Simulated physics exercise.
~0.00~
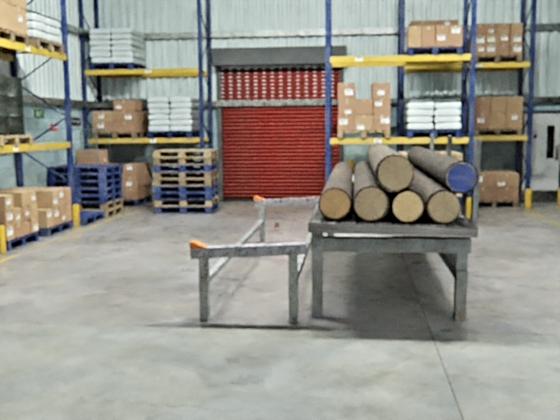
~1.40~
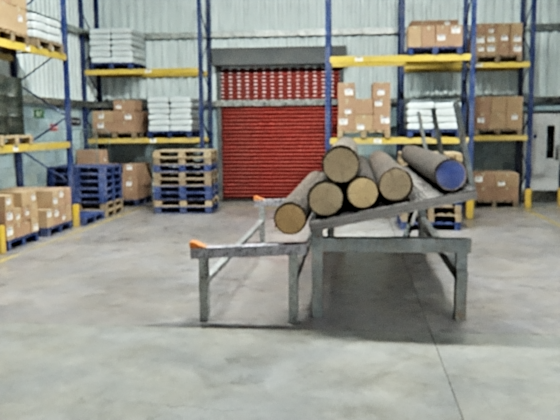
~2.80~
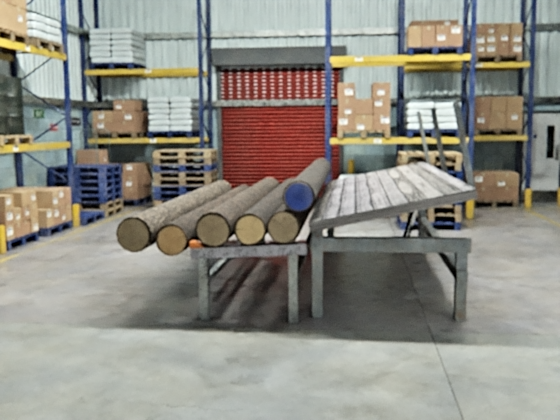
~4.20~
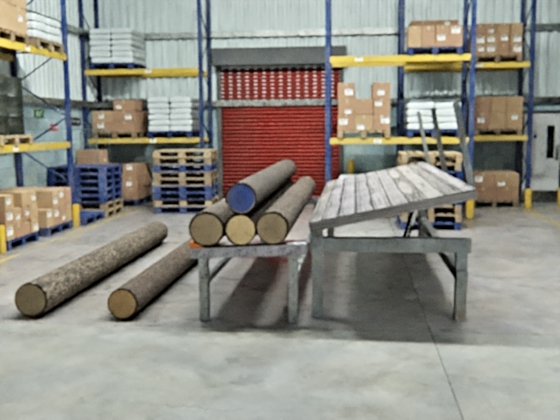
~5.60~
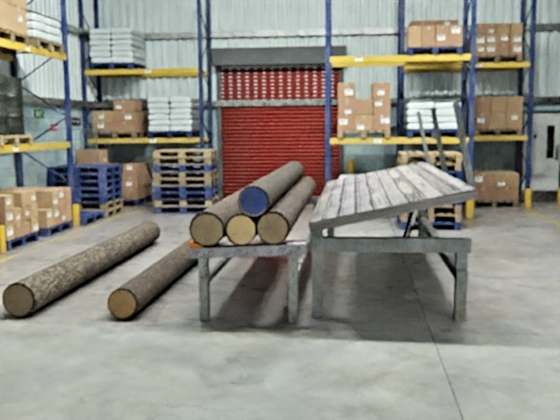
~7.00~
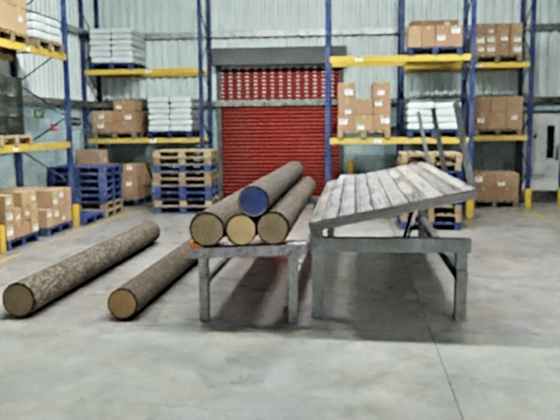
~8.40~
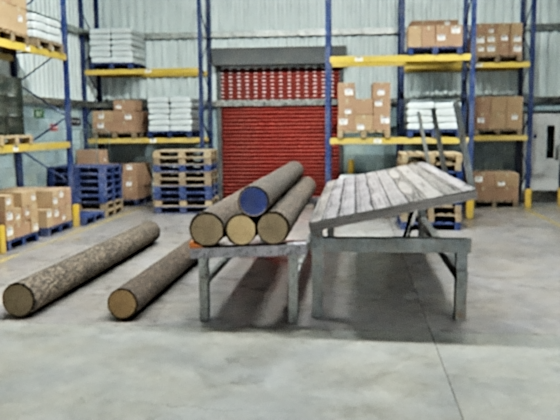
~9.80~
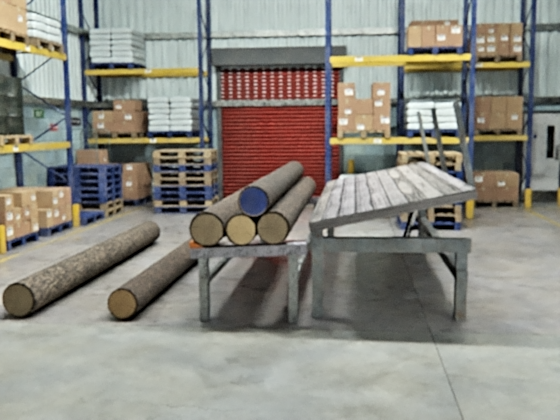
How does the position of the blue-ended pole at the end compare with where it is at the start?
At the start it lies at the right side of the pile on the level deck. At the end it is well to the left and slightly lower in view, resting on top of other poles on the rack.
